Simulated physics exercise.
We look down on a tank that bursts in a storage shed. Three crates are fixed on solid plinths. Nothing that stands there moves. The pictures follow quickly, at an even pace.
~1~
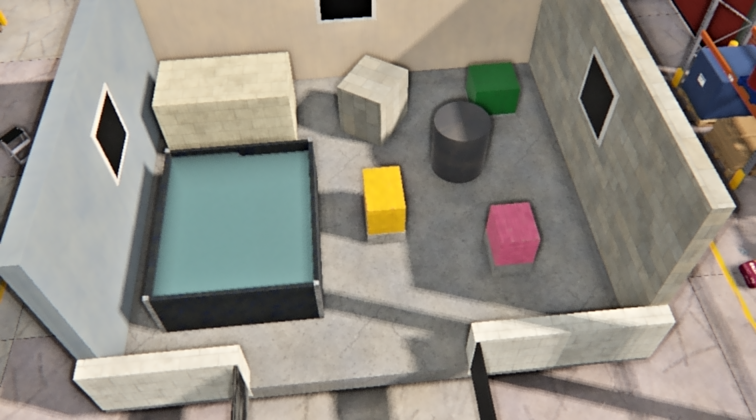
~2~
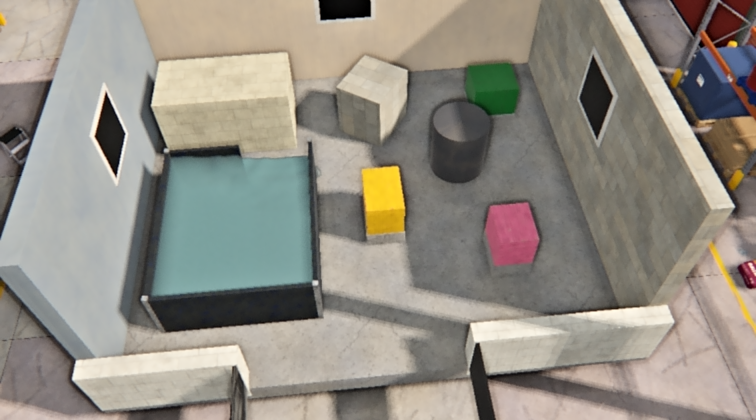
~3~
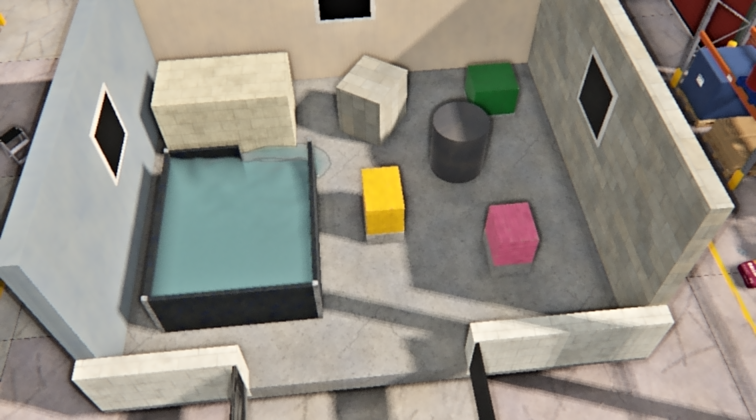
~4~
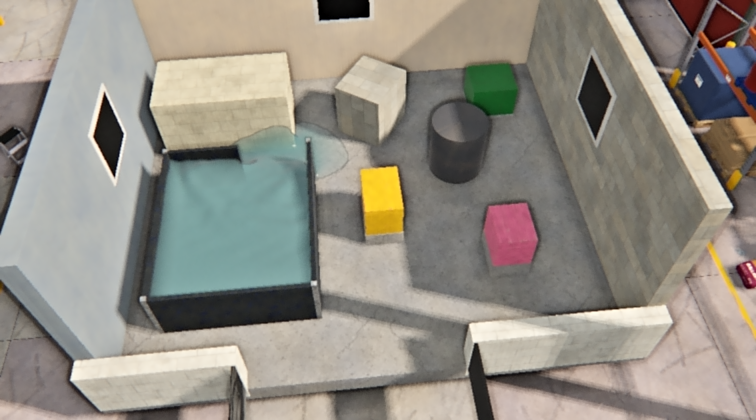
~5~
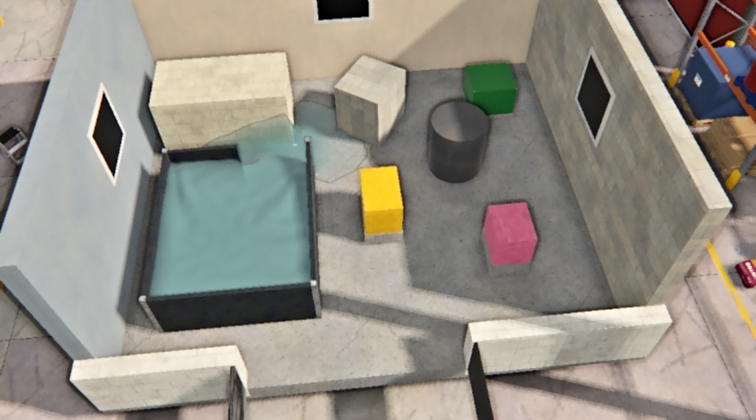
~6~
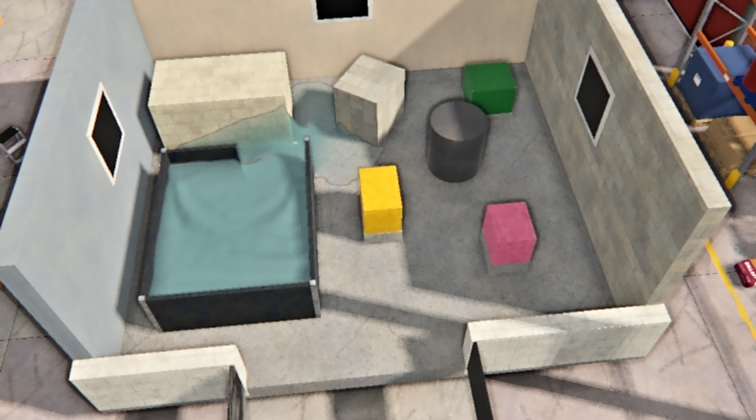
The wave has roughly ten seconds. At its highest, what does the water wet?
One by one: The pink crate escapes dry; the yellow crate escapes dry; the green crate is wetted.
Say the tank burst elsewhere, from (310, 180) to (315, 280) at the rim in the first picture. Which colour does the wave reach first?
I say the yellow one.
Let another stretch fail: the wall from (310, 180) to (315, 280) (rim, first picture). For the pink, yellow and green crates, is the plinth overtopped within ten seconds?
Then: Pink is topped, yellow takes water, green is wetted.
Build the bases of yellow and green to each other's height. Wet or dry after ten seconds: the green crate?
Then: The green crate keeps dry.
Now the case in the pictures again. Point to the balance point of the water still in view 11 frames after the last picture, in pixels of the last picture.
Roughly at (262, 207).
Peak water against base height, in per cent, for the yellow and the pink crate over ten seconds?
In turn 60 and 70 per cent.
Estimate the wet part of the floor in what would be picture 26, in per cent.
Close to 75 %.
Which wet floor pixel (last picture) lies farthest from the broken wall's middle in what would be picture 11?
Roughly at (431, 69).
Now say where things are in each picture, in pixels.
The first picture shows the tank at (237, 216) is whole and still.
In the second picture, water pours out on the tank's far side and has run to (318, 175).
In the third picture, water pours out on the tank's far side and has run to a hidden place.
In the fourth picture, the front is at (307, 126), out from the gap on the tank's far side.
In the fifth picture, water pours out on the tank's far side and has run to (312, 106).
In the sixth picture, water pours out on the tank's far side and has run to (321, 86).
A moment on, water covers 25 % of the floor; the pink crate not reached, the yellow crate not reached, the green crate not reached.
Next, water covers 50 % of the floor; the pink crate water round its plinth, the yellow crate water round its plinth, the green crate water round its plinth.
Then, water covers 75 % of the floor; the pink crate water round its plinth, the yellow crate water round its plinth, the green crate water round its plinth.
Later, water covers 95 % of the floor; the pink crate water round its plinth, the yellow crate water round its plinth, the green crate water round its plinth.
In the end, water covers 100 % of the floor; the pink crate stayed above the water, the yellow crate stayed above the water, the green crate was topped.
